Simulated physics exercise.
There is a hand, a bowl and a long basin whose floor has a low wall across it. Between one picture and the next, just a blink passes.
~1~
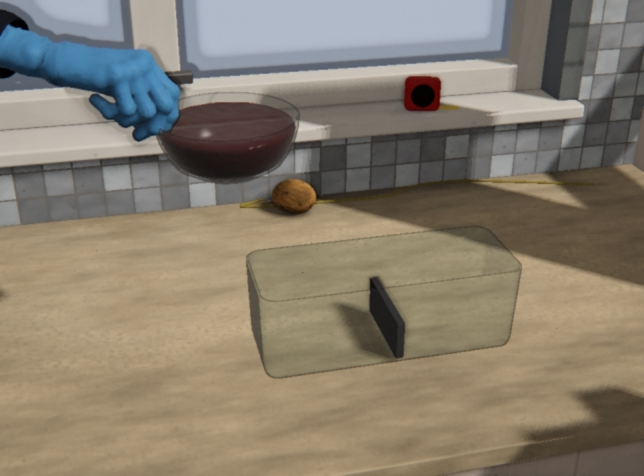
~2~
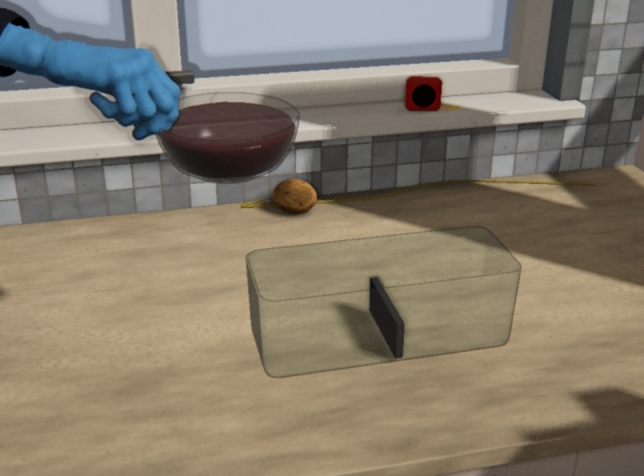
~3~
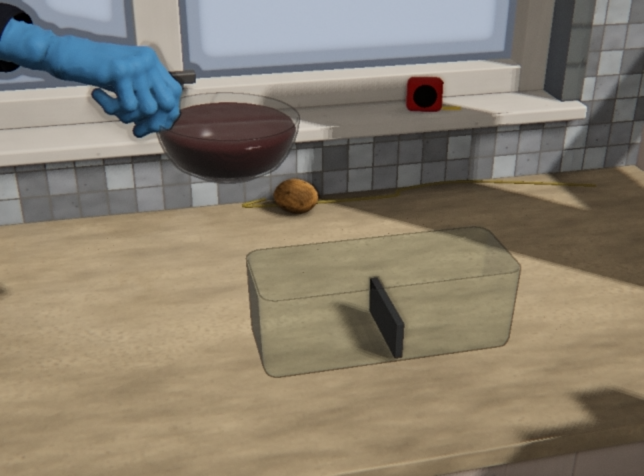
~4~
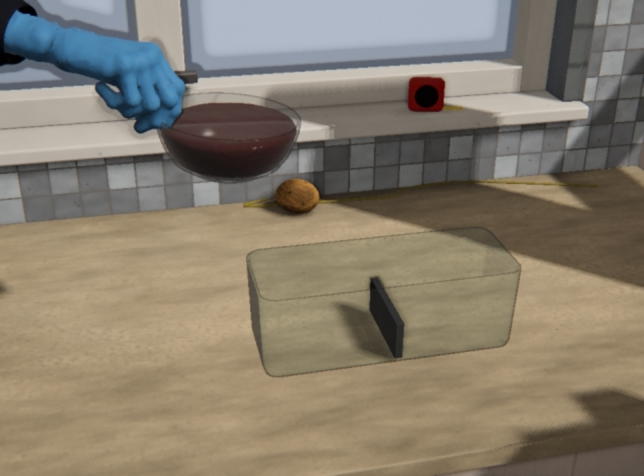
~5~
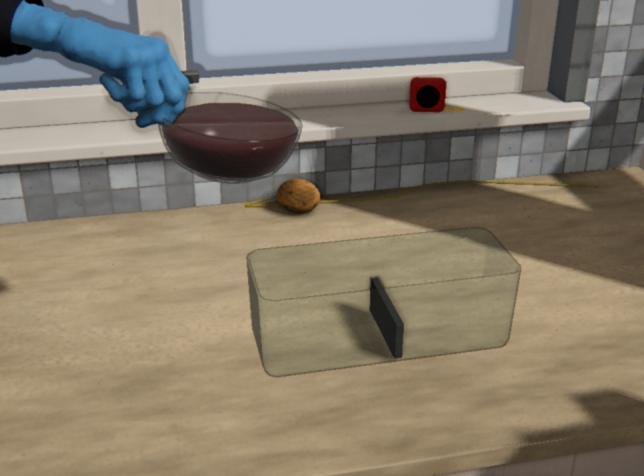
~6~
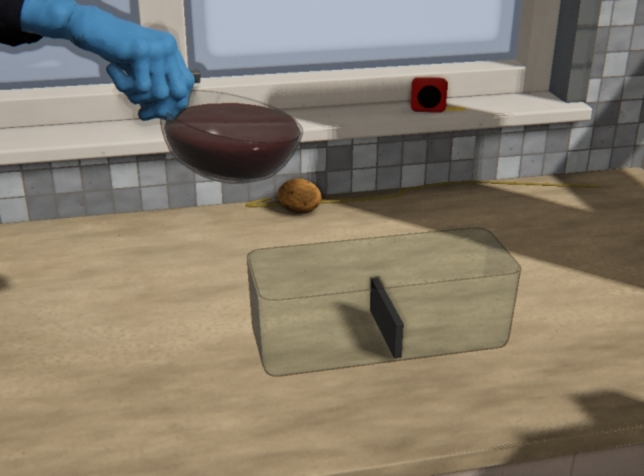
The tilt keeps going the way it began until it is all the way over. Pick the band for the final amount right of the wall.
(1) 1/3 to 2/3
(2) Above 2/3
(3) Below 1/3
Below 1/3 (3).
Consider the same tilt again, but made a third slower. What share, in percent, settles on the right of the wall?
About 5 per cent.
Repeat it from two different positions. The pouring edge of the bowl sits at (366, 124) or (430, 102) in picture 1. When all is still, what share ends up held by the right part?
Near 65 in a hundred first, near 80 in a hundred second.
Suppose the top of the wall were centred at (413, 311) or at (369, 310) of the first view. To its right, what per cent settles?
First try 20 per cent, second try 30 per cent.
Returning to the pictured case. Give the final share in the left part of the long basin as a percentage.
Near 85 in a hundred.
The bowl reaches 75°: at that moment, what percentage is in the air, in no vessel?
Roughly 55 per cent.
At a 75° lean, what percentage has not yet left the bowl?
My estimate is close to 25 percent remaining.
A moment on, the bowl is tipped on its side and 27 per cent is still to pour, 20 is left of the wall and 0 right of it.
Next, the bowl is tipped right over and 0 per cent is still to pour, 81 is left of the wall and 2 right of it.
Then the bowl is tipped right over and 0 per cent is still to pour, 85 is left of the wall and 5 right of it.
Later the bowl is tipped right over and 0 per cent is still to pour, 85 is left of the wall and 5 right of it.
Finally, 85 per cent lies left of the wall, 5 right of it and 10 outside.
